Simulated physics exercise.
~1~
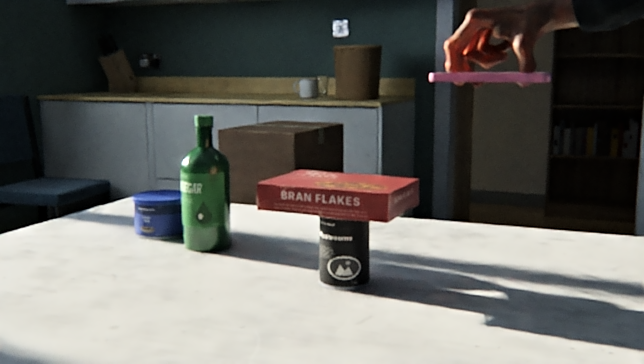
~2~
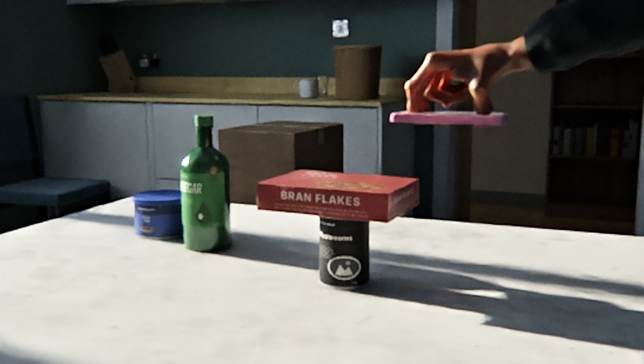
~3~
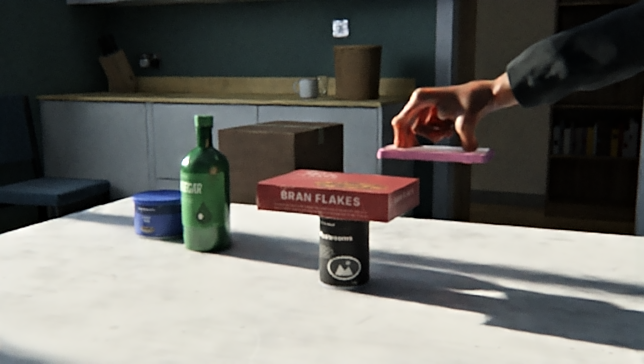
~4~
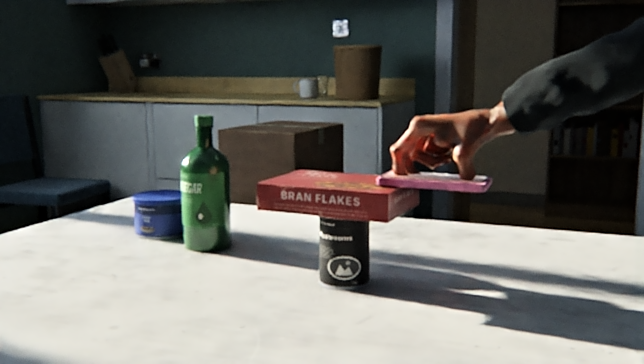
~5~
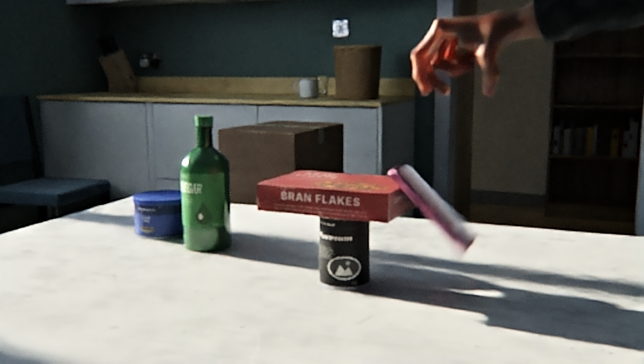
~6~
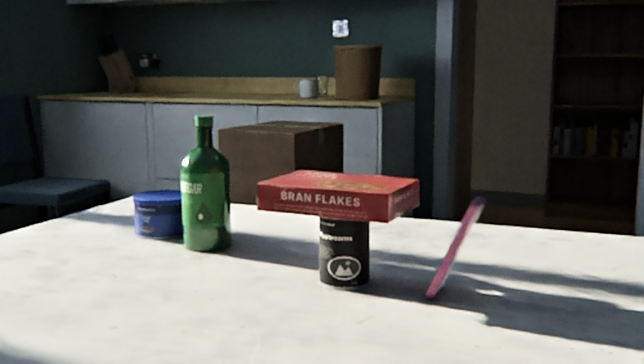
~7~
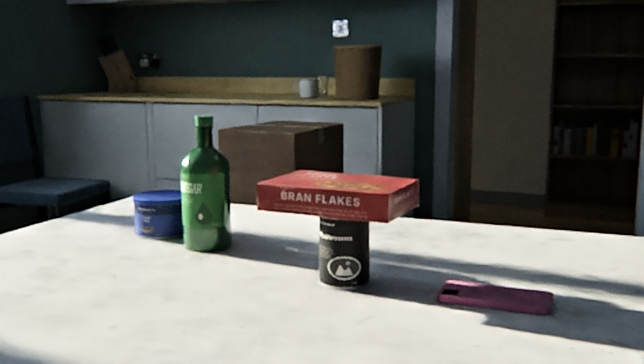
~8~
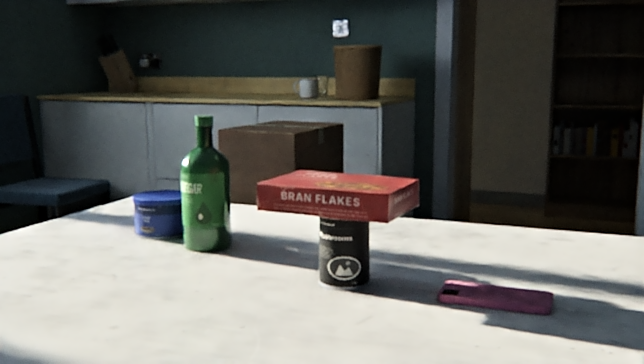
At first, a hand holds a pink phone above and to the right of a red box of bran flakes, which rests on a black tin on a pale table, with a green bottle and a blue tub to the left. The hand moves left and lowers the phone onto the right end of the box, leaving most of it hanging over the edge. It lets go and draws back, and the phone tips down to the right. The phone slides off, flips over and drops to the table. It ends lying flat to the right of the tin, while the box stays balanced.
